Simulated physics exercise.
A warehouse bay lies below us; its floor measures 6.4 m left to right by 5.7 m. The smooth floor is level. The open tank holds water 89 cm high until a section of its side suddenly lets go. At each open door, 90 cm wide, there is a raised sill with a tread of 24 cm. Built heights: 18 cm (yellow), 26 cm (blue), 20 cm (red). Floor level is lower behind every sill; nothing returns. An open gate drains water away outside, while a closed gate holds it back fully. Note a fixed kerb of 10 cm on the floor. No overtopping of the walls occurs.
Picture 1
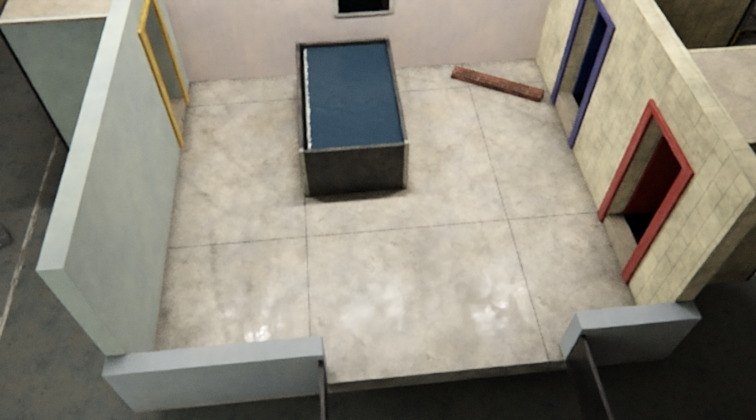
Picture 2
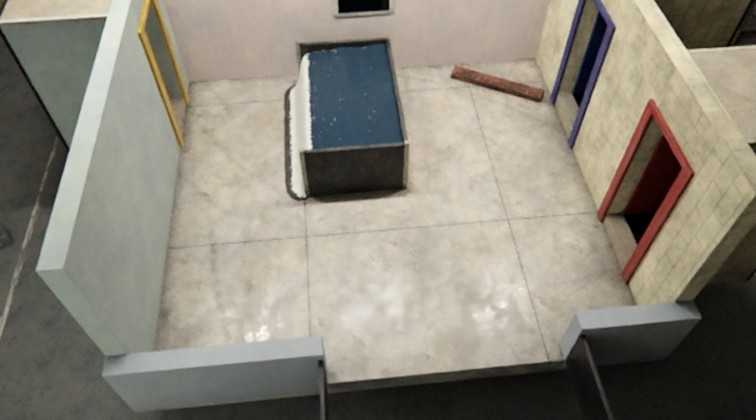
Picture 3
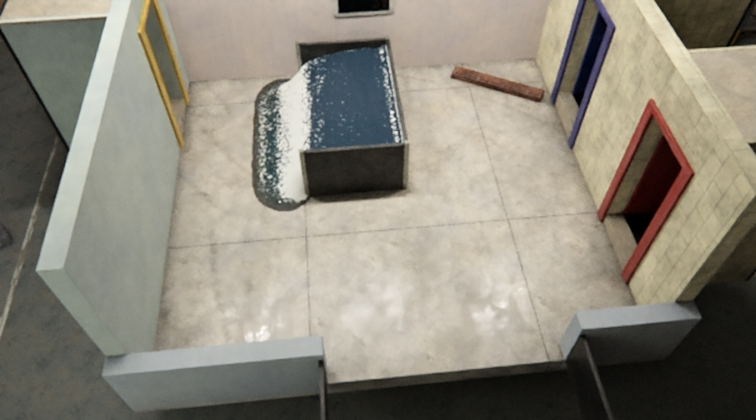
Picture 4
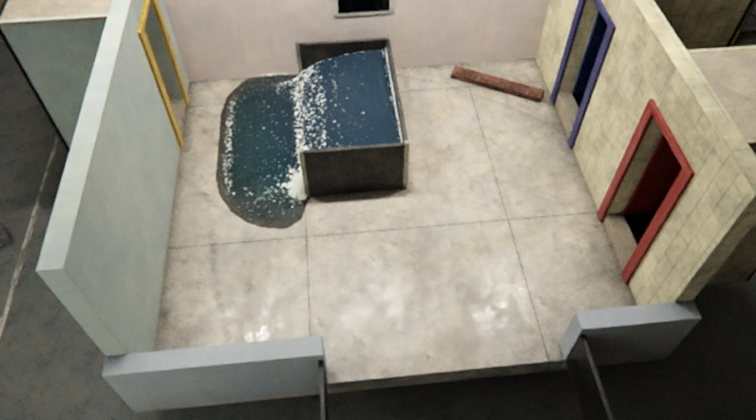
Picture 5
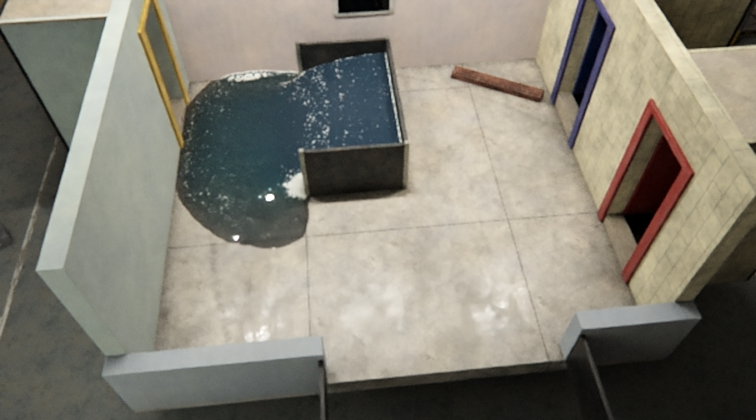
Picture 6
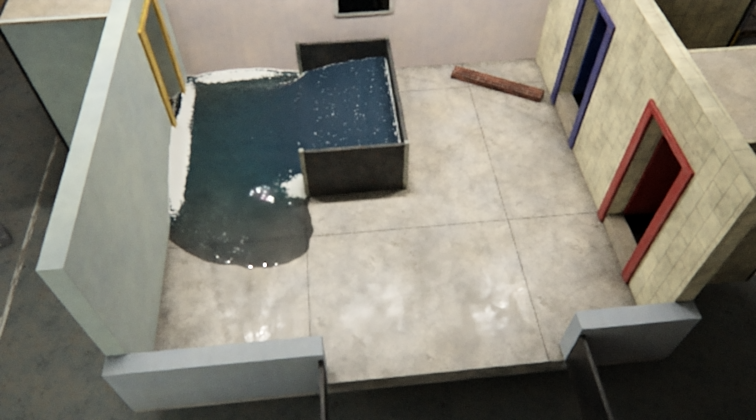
Dark blue water pours from the open tank's left side and spreads across the pale floor.
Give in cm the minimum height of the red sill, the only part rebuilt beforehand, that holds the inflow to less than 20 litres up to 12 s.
The minimum height is about 7 cm.
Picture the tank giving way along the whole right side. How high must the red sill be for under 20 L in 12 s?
Then something near 13.5 cm.
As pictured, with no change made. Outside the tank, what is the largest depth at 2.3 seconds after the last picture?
Max depth: About 31 cm.
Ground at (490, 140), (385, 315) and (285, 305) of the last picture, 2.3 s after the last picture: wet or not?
So, in order, I'd say stayed dry, then got wet, then got wet.
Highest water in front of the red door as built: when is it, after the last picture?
Around 5.0 seconds.
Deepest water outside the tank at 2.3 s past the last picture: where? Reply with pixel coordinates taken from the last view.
(154, 355).
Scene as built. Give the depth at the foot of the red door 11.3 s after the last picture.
The depth there is around 6.5 cm.
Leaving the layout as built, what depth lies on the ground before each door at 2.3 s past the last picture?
In cm: Yellow 24, blue 0, red 0.
Then, 0.7 s after the last picture water covers 25 % of the floor, deepest (58 cm) near (185, 120); it has not reached the red door.
Then, 2.3 s after the last picture water covers 45 % of the floor, deepest (31 cm) near (154, 355); it has not reached the red door.
Then, 11.3 s after the last picture water covers 95 % of the floor, deepest (12 cm) near (394, 105); 6 cm at the red door, 0 litres in over its 20 cm sill.
At the red door as built, the water peaked near 12 cm, 4.9 s after the last picture.
With a sill of 6 cm, 37 litres would have come in within the 12 s; with 8.5 cm, 8 litres. So under 20 litres takes about 7 cm.
